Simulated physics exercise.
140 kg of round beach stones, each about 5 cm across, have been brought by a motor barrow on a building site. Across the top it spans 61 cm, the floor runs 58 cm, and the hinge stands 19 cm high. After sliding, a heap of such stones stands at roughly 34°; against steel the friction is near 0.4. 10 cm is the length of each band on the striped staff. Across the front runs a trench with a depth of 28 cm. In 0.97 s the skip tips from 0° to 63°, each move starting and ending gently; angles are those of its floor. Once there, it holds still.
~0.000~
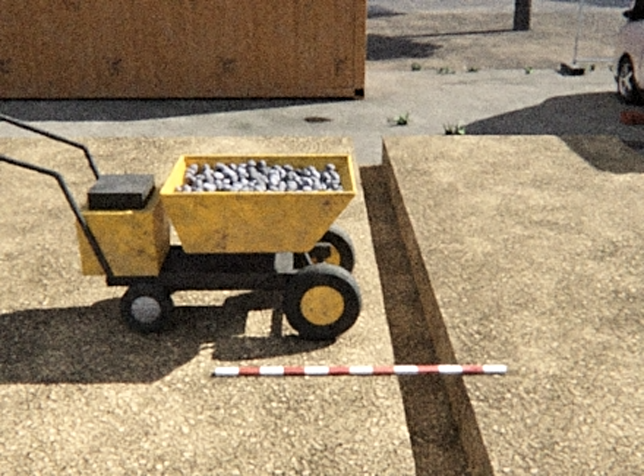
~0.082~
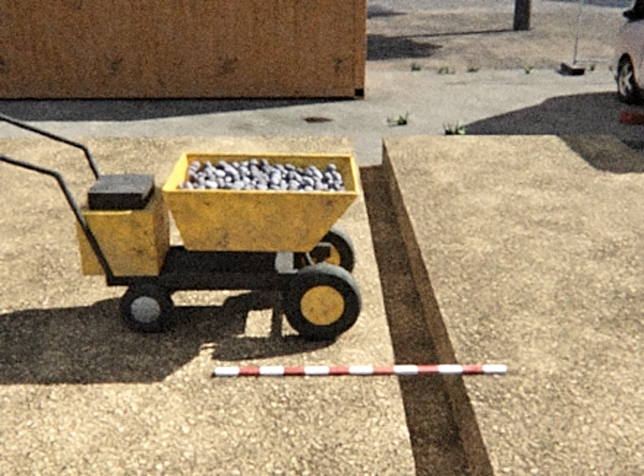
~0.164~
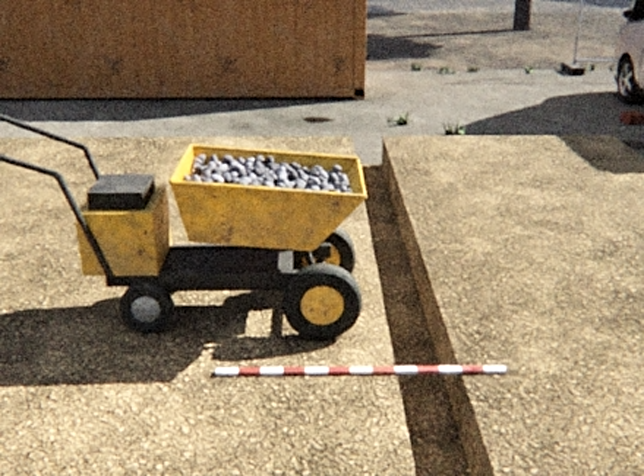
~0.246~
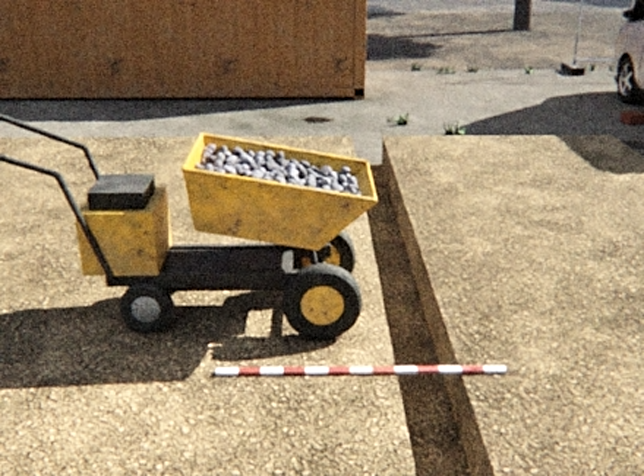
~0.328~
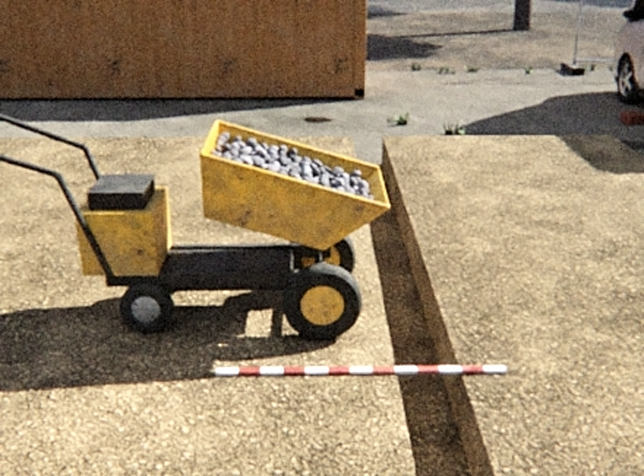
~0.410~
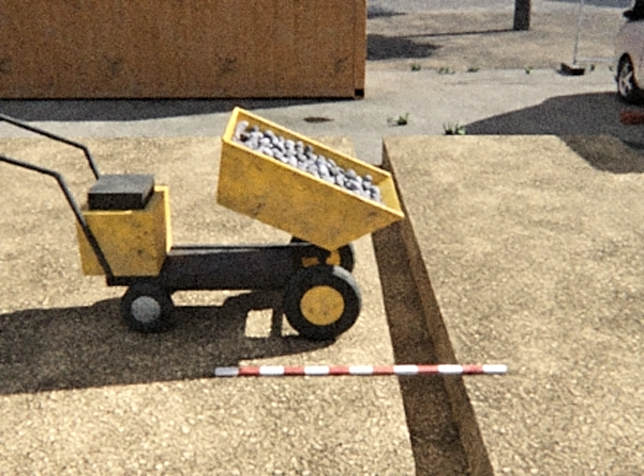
A yellow skip full of grey stones tilts steadily to the right on a barrow.
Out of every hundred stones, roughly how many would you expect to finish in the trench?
Close to 22 in every hundred.
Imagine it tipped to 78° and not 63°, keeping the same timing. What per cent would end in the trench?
Then close to 15 per cent.
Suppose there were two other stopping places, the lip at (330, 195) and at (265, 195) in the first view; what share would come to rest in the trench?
First place: Near 40%; second place: Near 70%.
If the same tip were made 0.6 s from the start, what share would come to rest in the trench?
I'd put it at some 15 in a hundred.
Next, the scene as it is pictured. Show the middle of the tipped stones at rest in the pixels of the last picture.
Somewhere around (484, 306) in the last picture.
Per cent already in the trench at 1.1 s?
Approx. 0 % of the load.
After 0.7 s the floor is at 53°; 100 % in the skip; the foremost stones are at (422, 236).
After 1.1 s the floor is at 63°; 75 % in the skip, 1 % in the trench, 24 % past the trench; the foremost stones are at (509, 312).
After 1.4 s the floor is at 63°; 39 % in the skip, 1 % in the trench, 59 % past the trench; the foremost stones are at (623, 308).
After 3.4 s the floor is at 63°; 8 % in the skip, 22 % in the trench, 69 % past the trench; the foremost stones are past the picture's edge.
